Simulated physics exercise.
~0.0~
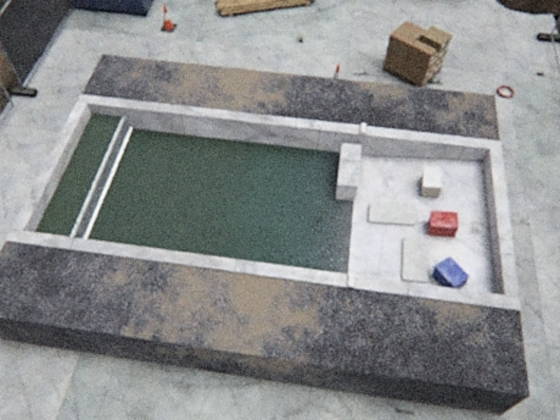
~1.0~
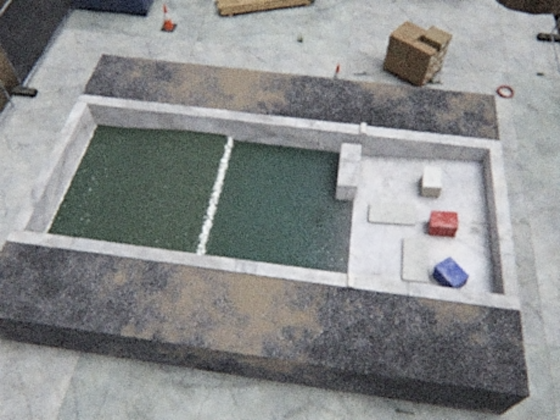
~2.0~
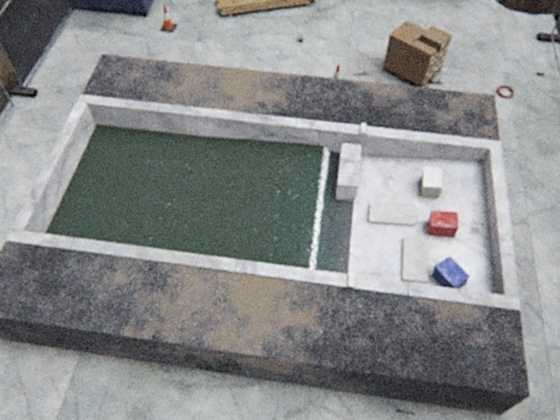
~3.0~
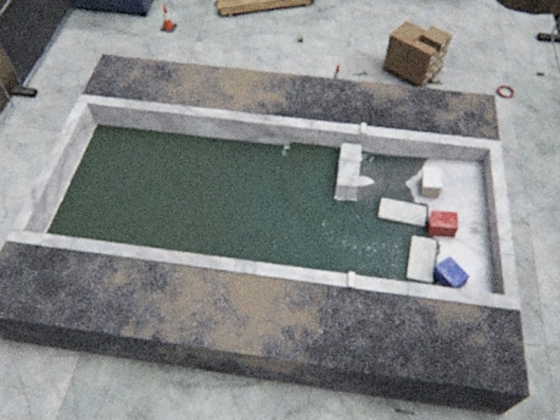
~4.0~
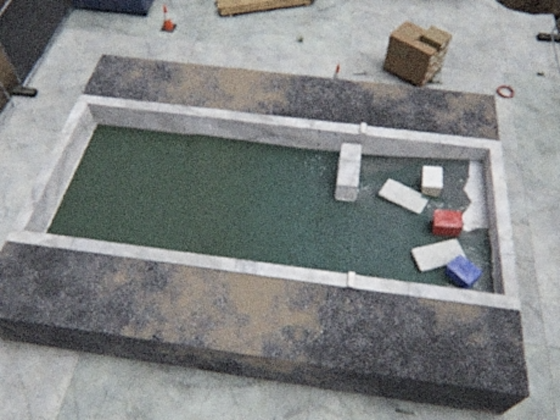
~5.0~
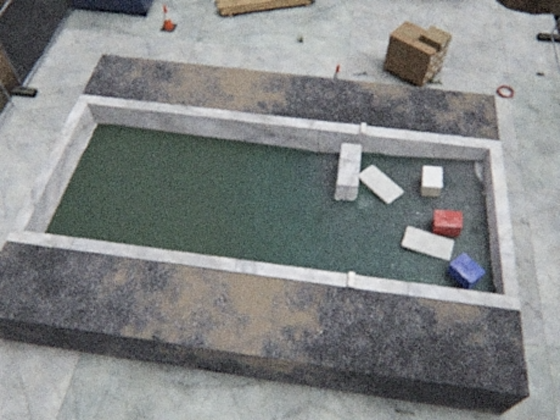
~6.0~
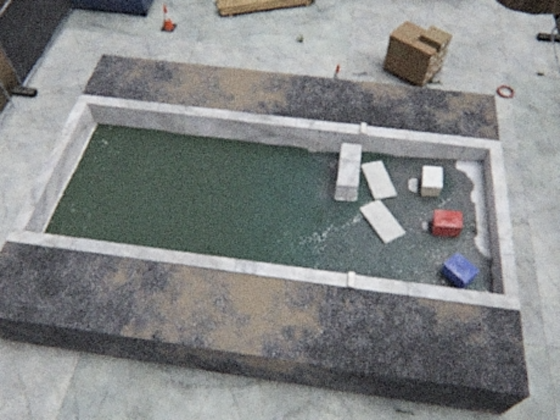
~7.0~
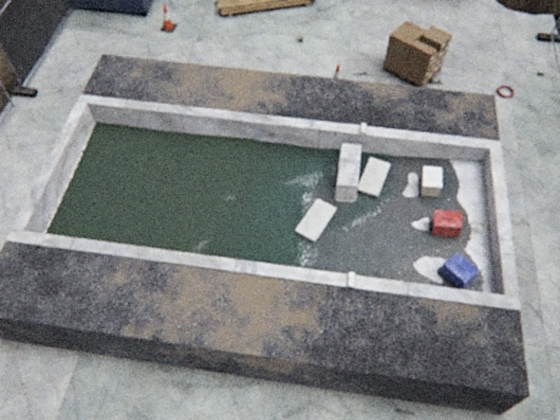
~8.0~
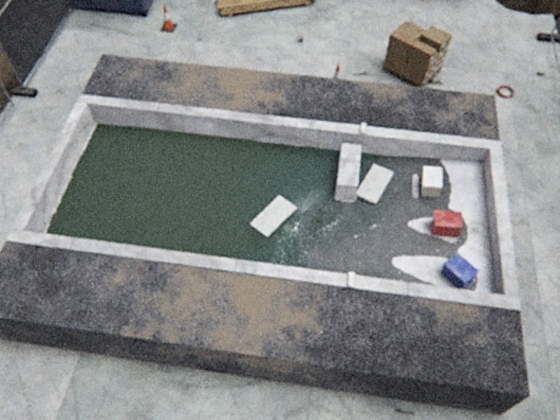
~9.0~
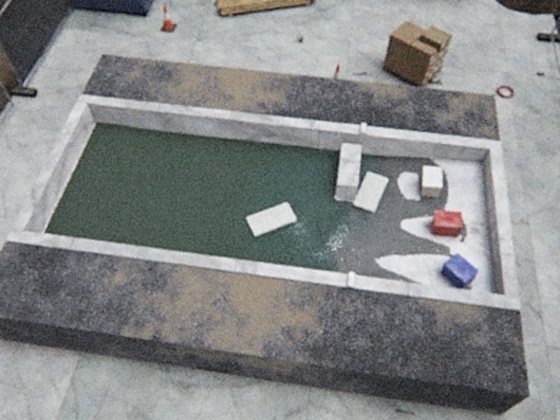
Green water surging right up a pale ramp, lifting two white slabs and nudging coloured blocks, then draining back with one slab.
